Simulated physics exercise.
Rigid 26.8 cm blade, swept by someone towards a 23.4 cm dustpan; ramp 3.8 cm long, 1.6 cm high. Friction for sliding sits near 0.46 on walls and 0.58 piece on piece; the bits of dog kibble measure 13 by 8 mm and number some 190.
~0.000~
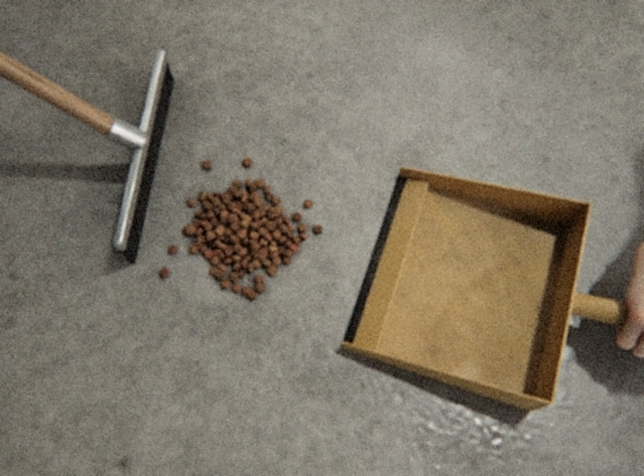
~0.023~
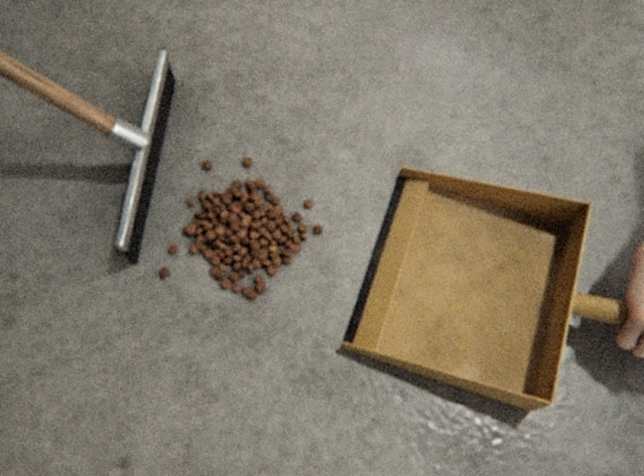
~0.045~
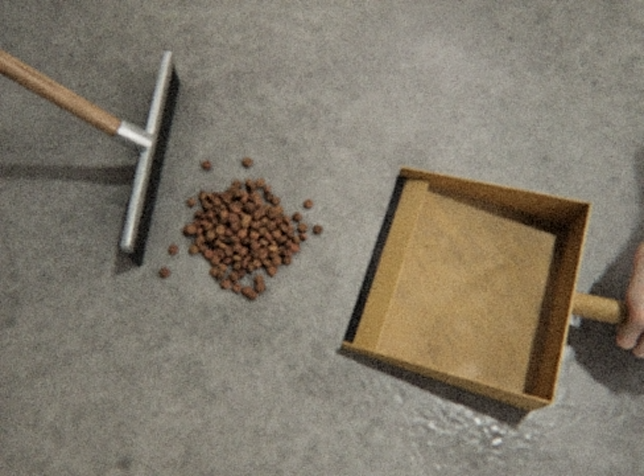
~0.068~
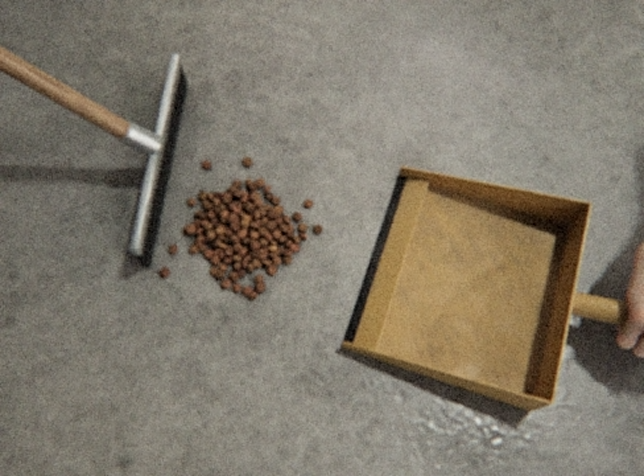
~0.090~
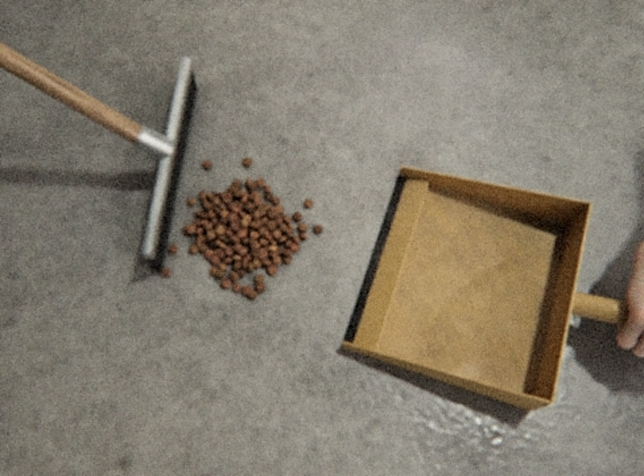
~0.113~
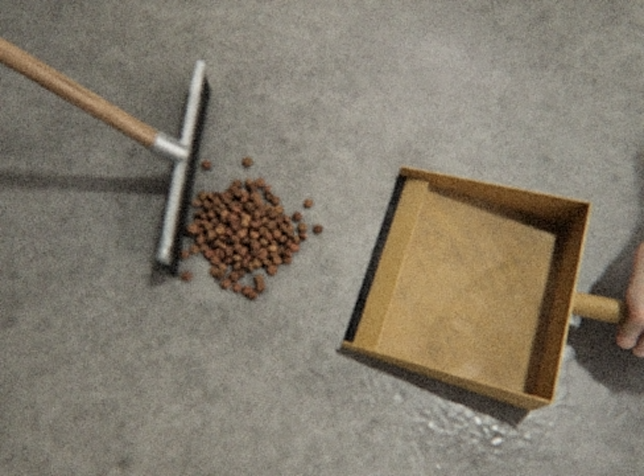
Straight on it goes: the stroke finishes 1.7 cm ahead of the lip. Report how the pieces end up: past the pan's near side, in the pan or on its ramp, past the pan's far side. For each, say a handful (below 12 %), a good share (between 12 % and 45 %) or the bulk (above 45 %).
Past the pan's near side: A small amount, in the pan or on its ramp: A fair amount, past the pan's far side: A small amount.
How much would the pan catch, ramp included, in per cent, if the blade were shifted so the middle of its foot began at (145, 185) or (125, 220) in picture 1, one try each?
About 25 and 20 per cent.
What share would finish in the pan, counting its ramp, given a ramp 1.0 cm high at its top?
Then around 40 percent, ramp counted.
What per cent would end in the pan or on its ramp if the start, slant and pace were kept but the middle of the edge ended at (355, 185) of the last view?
Some 35 per cent.
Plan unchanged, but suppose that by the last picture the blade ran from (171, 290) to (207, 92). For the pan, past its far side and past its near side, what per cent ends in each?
Pan 30, far 0, near 10.
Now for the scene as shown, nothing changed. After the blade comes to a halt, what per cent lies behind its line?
Near 0 percent, give or take.
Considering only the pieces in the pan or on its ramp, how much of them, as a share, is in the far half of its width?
About 30 percent of it.
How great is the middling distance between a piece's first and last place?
Around 16 centimetres.
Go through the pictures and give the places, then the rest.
The first frame shows blade from (120, 245) to (163, 58), moved 0.0 cm, 0 of the pieces shifted so far; middle of the pieces at (245, 226); pan at (475, 290).
The second frame shows blade from (122, 246) to (164, 59), moved 0.2 cm, 0 of the pieces shifted so far; middle of the pieces at (245, 226).
The third frame shows blade from (128, 247) to (169, 60), moved 0.9 cm, 0 of the pieces shifted so far; middle of the pieces at (245, 226).
The fourth frame shows blade from (137, 250) to (177, 62), moved 2.0 cm, 0 of the pieces shifted so far; middle of the pieces at (245, 226).
The fifth frame shows blade from (149, 254) to (188, 65), moved 3.5 cm, 0 of the pieces shifted so far; middle of the pieces at (245, 225).
The sixth frame shows blade from (164, 259) to (201, 69), moved 5.4 cm, 4 of the pieces shifted so far; middle of the pieces at (245, 225); pan at (476, 289). Its pace works out near 0.86 m/s.
After 0.24 s, middle of the blade 14 cm from the lip; 0 % over the lip, far side 0 %, near side 0 %.
After 0.32 s, middle of the blade 7 cm from the lip; 0 % over the lip, far side 0 %, near side 0 %.
After 0.55 s, middle of the blade 5 cm from the lip; 35 % over the lip, far side 5 %, near side 0 %.
At rest (1.0 s), near side 0 %, pan 35 %, far side 5 %, in front of the lip or behind the blade 60 %.
